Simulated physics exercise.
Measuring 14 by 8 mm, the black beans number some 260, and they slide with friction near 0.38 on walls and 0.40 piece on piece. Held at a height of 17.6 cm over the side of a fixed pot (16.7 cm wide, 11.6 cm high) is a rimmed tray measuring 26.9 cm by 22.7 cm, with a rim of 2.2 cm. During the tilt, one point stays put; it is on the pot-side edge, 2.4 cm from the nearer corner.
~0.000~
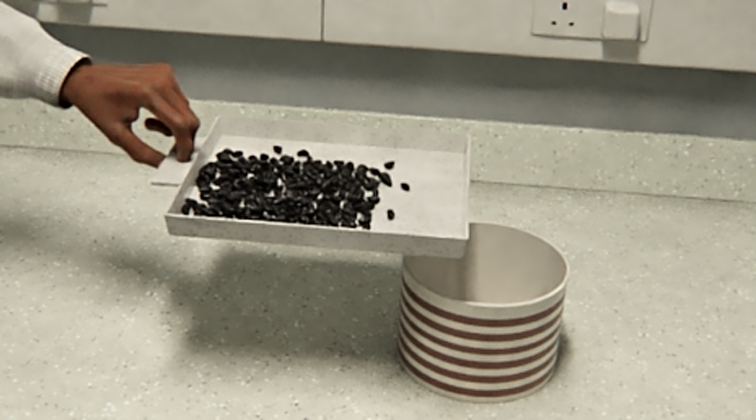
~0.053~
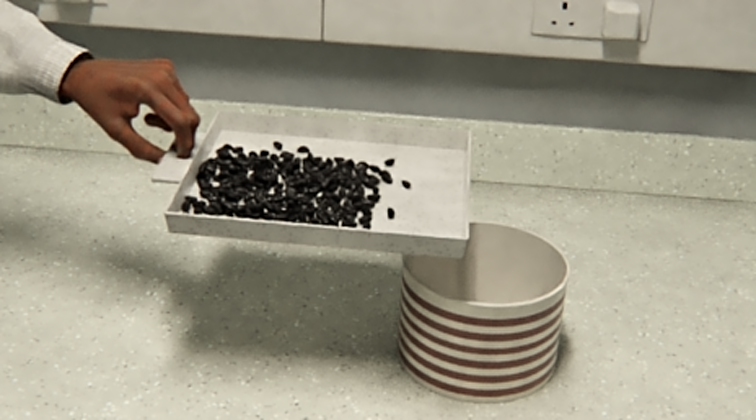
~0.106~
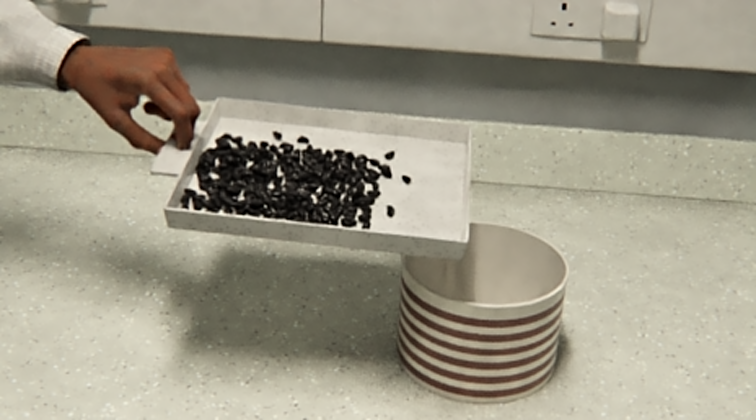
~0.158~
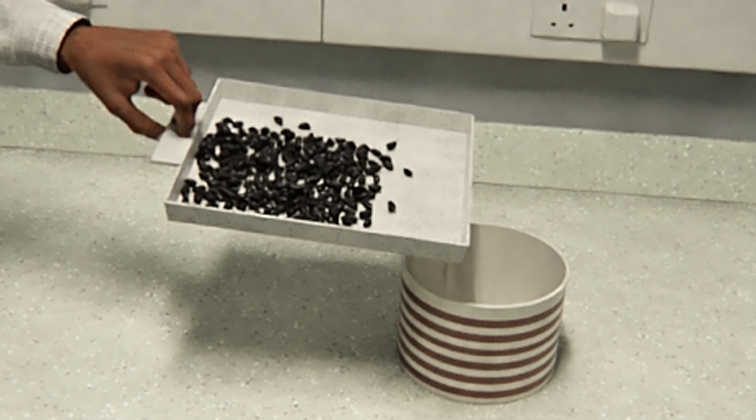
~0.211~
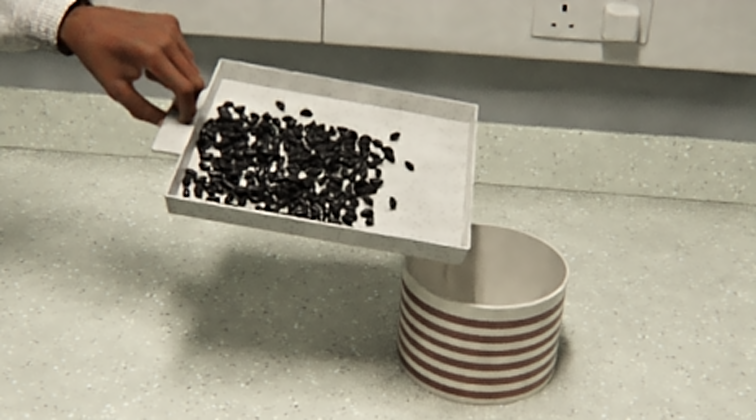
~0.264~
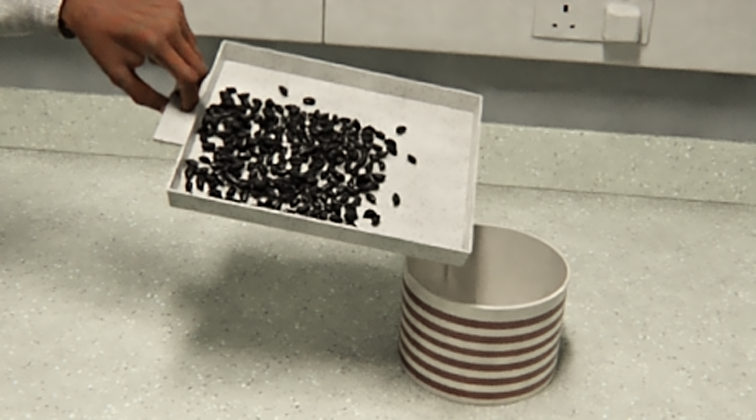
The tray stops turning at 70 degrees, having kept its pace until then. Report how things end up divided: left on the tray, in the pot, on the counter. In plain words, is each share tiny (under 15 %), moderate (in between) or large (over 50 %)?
Result: Tray: Middling. Pot: Minor. Counter: Major.
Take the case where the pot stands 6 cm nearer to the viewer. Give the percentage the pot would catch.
Share in pot: Approx. 20 %.
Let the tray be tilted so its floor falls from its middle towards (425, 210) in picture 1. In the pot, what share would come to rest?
Some 30 per cent.
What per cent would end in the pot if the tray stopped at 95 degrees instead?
0 %.
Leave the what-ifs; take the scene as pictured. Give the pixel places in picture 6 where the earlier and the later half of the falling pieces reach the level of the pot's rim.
I'd mark about (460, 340) for the first half, then (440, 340) for the second.
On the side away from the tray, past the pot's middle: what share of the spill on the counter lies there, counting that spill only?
Share past the middle: Roughly 50 percent.
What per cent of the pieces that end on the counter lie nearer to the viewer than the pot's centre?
About 100 percent of the spill.
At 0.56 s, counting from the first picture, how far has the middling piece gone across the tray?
Displacement on the tray: Roughly 4 cm.
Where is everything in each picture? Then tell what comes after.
Tray tilt 0 degrees, front corners at (169, 213) and (464, 237); middle of the pieces at (290, 193); pot at (486, 261), in the first picture.
Tray tilt 1 degrees, front corners at (169, 211) and (464, 237); middle of the pieces at (290, 191), in the second picture.
Tray tilt 4 degrees, front corners at (168, 207) and (464, 239), lowest corner right front; middle of the pieces at (290, 185), in the third picture.
Tray tilt 9 degrees, front corners at (169, 200) and (465, 243), lowest corner right front; middle of the pieces at (291, 176), in the fourth picture.
Tray tilt 13 degrees, front corners at (170, 194) and (465, 246), lowest corner right front; middle of the pieces at (292, 167), in the fifth picture.
Tray tilt 18 degrees, front corners at (172, 188) and (467, 249), lowest corner right front; middle of the pieces at (294, 159); pot at (486, 263). The tray's pace is about 85 degrees a second, in the sixth picture.
Then, at 0.56 s, tilt 44 degrees; the tray holds 100 %, the pot 0 %.
Then, at 0.76 s, tilt 61 degrees; the tray holds 100 %, the pot 0 %.
After 1.07 s, tilt 70 degrees; the tray holds 55 %, the pot 0 %.
In the end, at 2.8 s, tray 35 %, pot 0 %, counter 65 %.
